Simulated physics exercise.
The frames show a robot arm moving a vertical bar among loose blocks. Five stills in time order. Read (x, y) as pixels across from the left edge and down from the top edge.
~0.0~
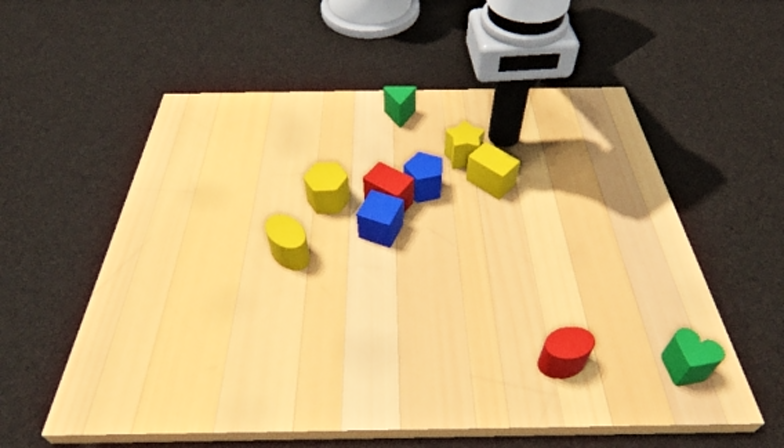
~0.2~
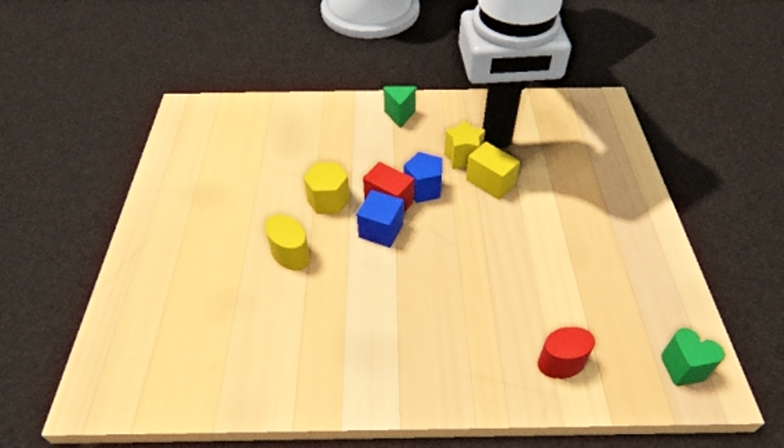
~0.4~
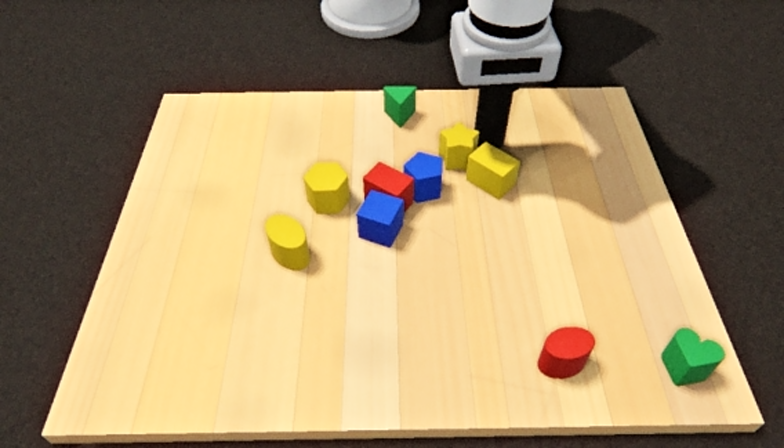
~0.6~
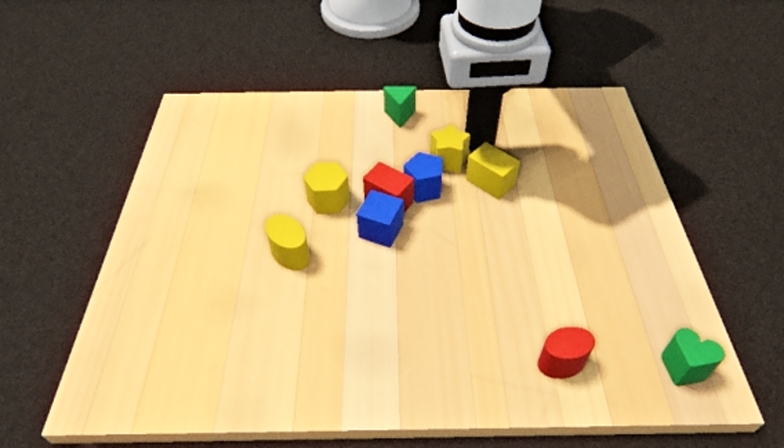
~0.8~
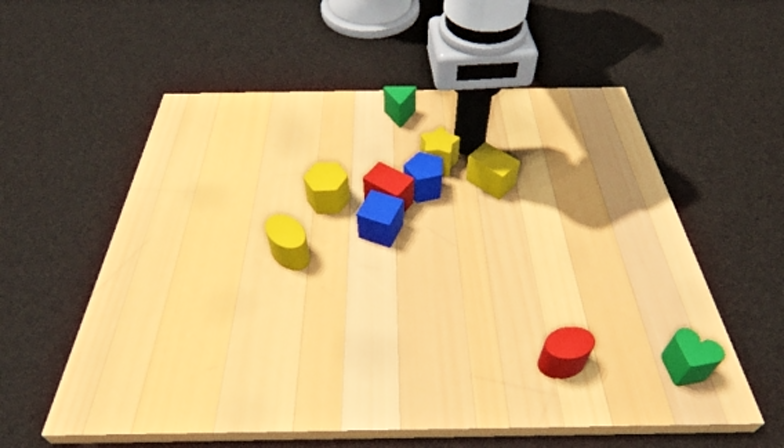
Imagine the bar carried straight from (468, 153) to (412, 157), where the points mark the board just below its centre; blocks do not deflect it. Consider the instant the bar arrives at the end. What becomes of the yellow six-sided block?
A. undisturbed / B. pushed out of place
The correct letter is A.
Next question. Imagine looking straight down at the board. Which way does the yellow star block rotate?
Watching from overhead, you'd notice the yellow star block rotating counter-clockwise.
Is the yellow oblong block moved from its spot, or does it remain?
It gets no push and keeps its place.
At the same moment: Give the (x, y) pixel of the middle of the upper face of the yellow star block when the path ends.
Around pixel (400, 153).
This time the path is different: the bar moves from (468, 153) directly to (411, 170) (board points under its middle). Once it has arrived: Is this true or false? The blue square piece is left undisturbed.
That statement is not accurate.
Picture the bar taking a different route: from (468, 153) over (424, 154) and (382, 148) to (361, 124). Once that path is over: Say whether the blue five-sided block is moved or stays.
Displaced, by a centimetre or more.
The first path, step by step. Halfway along, bar (440, 147); red oblong block (387, 180); blue five-sided block (420, 170), turned 10° anticlockwise; yellow star block (419, 146).
At the end, bar (412, 149); yellow six-sided block unmoved; red oblong block (385, 187); blue five-sided block (418, 175), turned 20° anticlockwise; yellow star block (400, 153), turned 25° anticlockwise; yellow oblong block unmoved.
